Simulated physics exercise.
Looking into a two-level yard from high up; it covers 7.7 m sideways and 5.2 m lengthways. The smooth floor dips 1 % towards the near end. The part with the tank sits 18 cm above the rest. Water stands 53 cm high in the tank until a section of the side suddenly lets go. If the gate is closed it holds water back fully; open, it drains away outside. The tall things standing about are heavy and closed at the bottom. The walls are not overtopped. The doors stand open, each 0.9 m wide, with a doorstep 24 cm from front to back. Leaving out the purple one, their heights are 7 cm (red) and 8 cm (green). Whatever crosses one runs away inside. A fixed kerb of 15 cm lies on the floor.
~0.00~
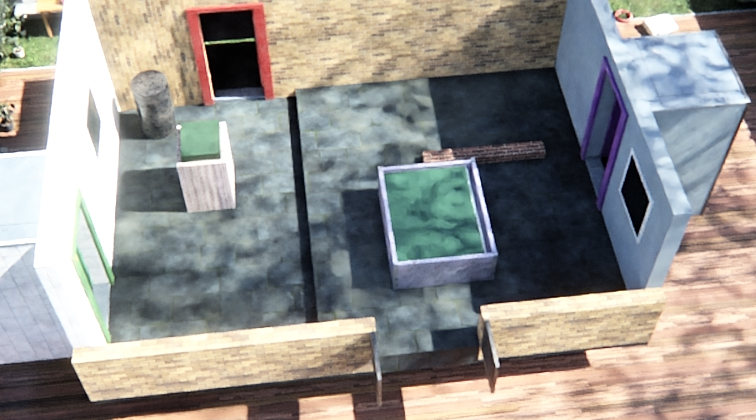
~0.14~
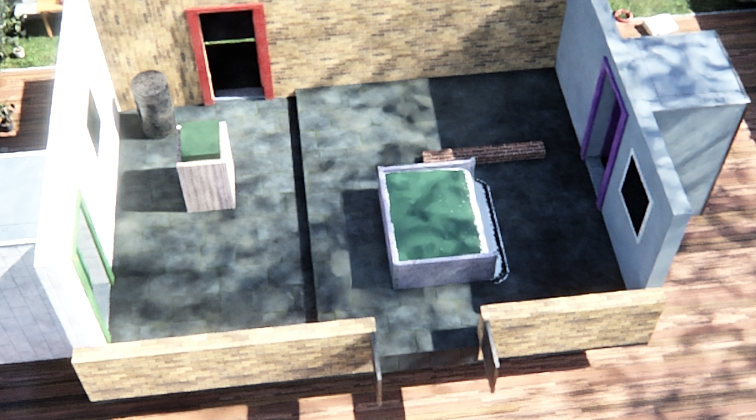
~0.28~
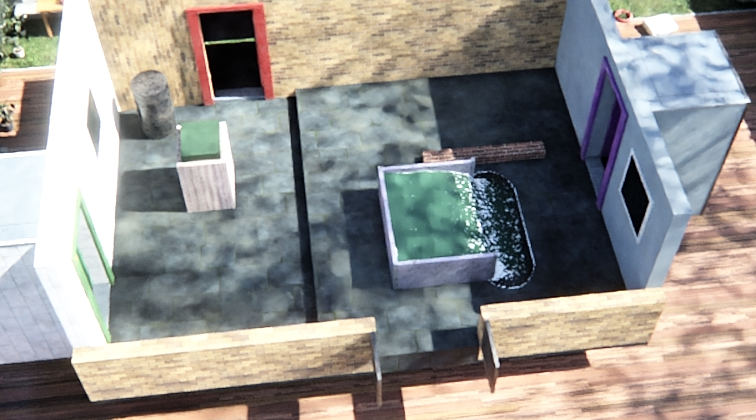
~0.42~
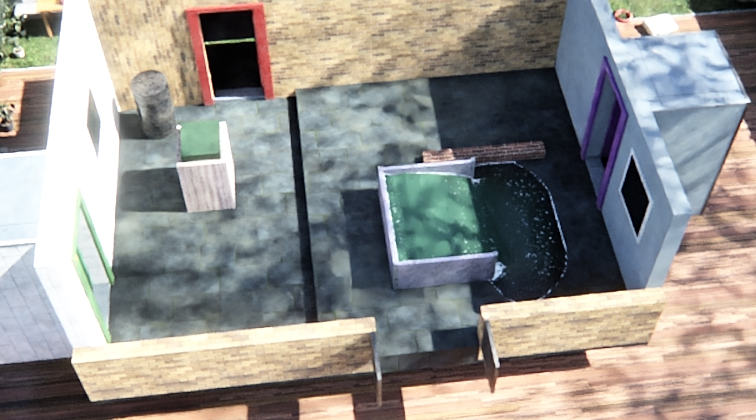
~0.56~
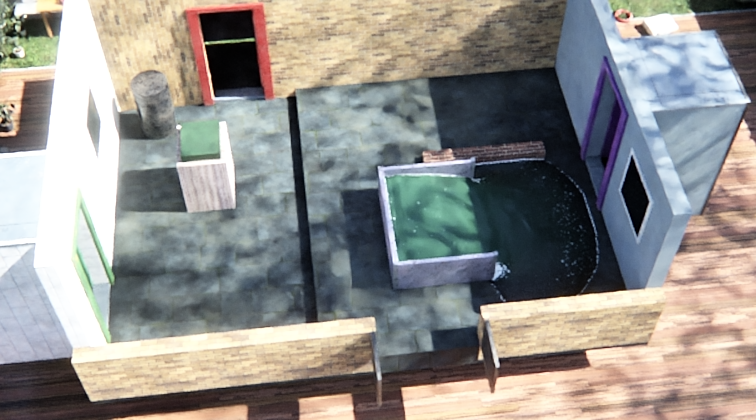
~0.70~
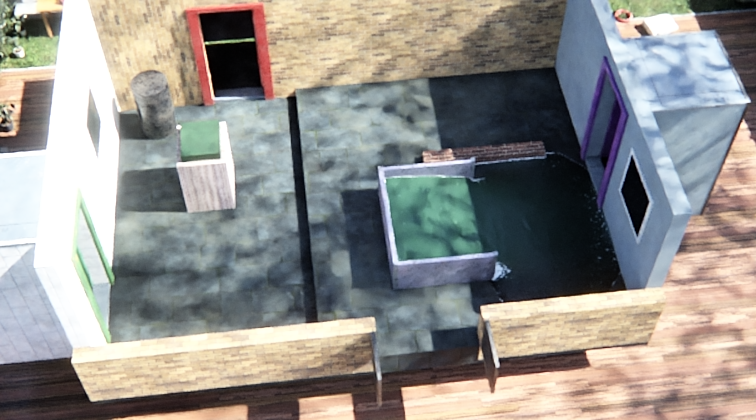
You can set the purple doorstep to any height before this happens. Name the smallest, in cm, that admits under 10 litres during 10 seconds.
Some 24 cm above the ground.
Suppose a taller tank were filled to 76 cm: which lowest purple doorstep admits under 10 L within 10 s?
About 37 cm.
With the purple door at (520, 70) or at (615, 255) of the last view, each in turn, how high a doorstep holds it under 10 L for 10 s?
Roughly 11.5 and 25 cm.
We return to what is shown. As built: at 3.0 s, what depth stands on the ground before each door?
Depths in cm: Red 0, purple 15, green 0.
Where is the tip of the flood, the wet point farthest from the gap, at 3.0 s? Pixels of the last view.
Near (550, 73).
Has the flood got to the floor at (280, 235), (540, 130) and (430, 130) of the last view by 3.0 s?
In turn: Still dry, wet, dry.
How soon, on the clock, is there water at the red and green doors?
Red not in the 10 s, green 6.0 s.
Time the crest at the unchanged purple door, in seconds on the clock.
Near 1.6 s.
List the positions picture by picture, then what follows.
In the first picture, still water, 53 cm deep, in the tank at (436, 213); the purple door at (603, 140) is dry.
In the second picture, water pours out at (479, 224) and has run 0.2 m, to (501, 272); about 4 cm deep outside, 53 cm at the back.
In the third picture, the front is at (528, 266), 0.6 m from the gap at (479, 225); 1.1 m2 of floor is wet, 53 cm left at the back.
In the fourth picture, the front is at (561, 257), 1.2 m from the gap at (479, 225); 2.4 m2 of floor is wet, 46 cm left at the back.
In the fifth picture, the front is at (590, 237), 1.7 m from the gap at (479, 225); 3.8 m2 of floor is wet, 45 cm left at the back.
In the sixth picture, the front is at (618, 264), 2.0 m from the gap at (479, 225); 5.0 m2 of floor is wet, 43 cm left at the back; water is at the purple door at (603, 140).
After 1.4 s water covers 15 % of the floor, deepest (33 cm) near (599, 227); 23 cm at the purple door, 40 litres in over its 10 cm doorstep.
After 3.0 s water covers 25 % of the floor, deepest (20 cm) near (627, 315); 15 cm at the purple door, 144 litres in over its 10 cm doorstep.
After 10.0 s water covers 75 % of the floor, deepest (6 cm) near (542, 324); 3 cm at the purple door, 155 litres in over its 10 cm doorstep.
At the purple door as built, the water arrived by 0.7 s and peaked near 27 cm at 1.6 s.
Run again over the same 10 s with other heights there, 29 litres in over 20.5 cm, 2 litres over 27.5 cm. The limit of 10 litres is kept from about 24 cm up.
